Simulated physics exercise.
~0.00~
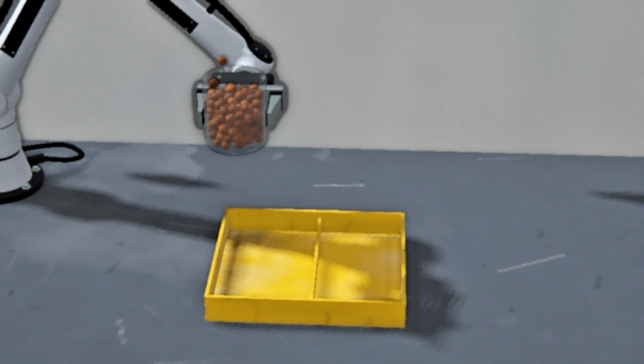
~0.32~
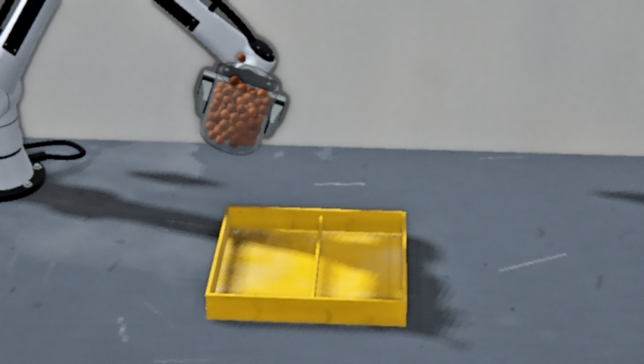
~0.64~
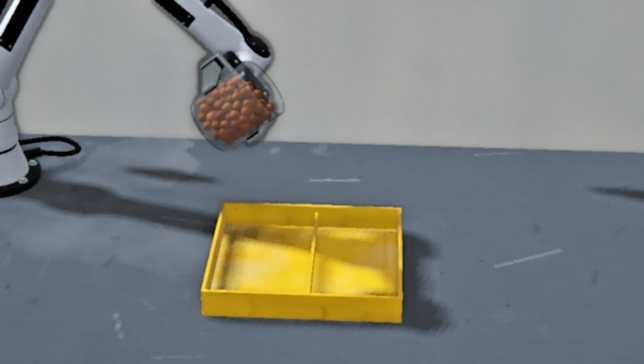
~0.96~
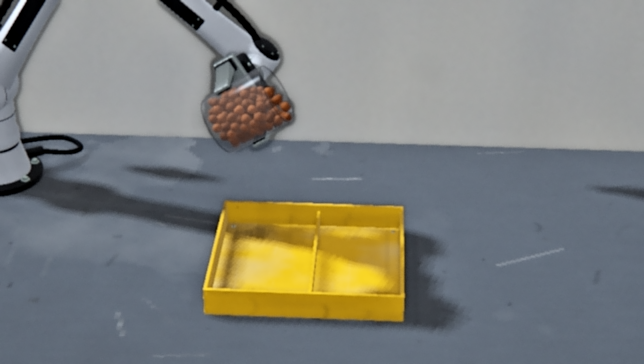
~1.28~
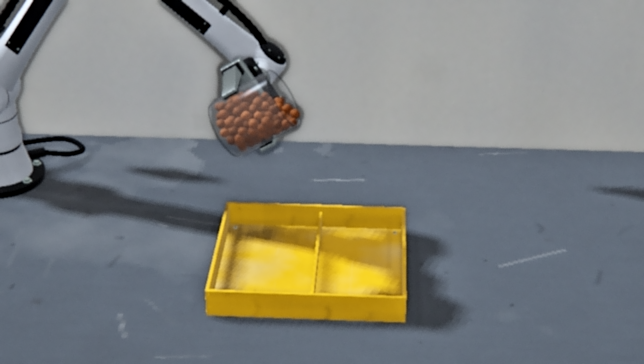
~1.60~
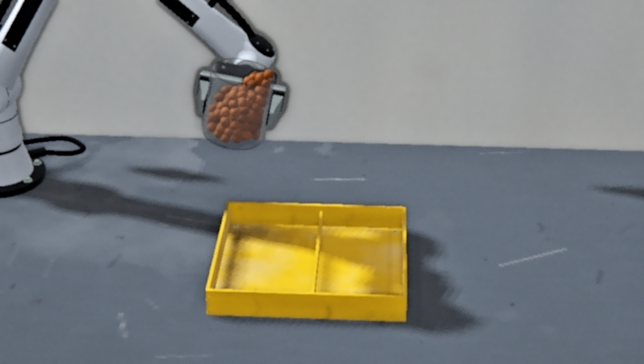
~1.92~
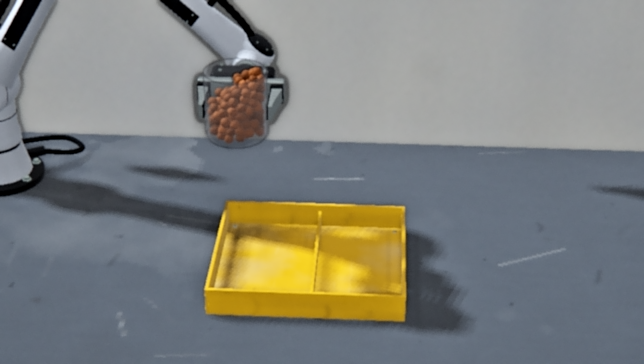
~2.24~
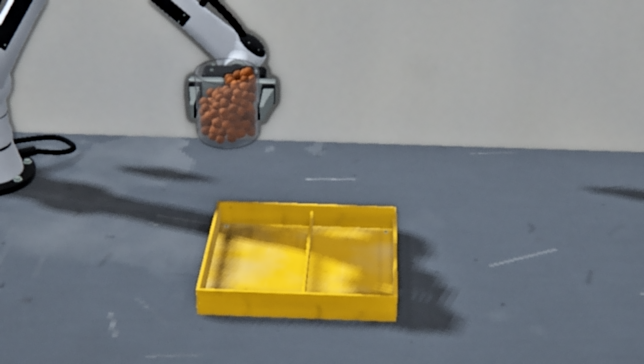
A grey, scuffed table top stands before a plain pale wall, seen from the front and slightly above by a gently swaying camera. A white and black robot arm reaches in from the upper left, holding a clear beaker of reddish-brown hazelnuts above and behind a yellow tray split in two by a cross wall. The arm tips the beaker toward the right, and the nuts slide toward its rim while the beaker shifts slightly right. It then swings back upright without spilling any. At the end the beaker hangs level, still full, over the empty tray's far side.
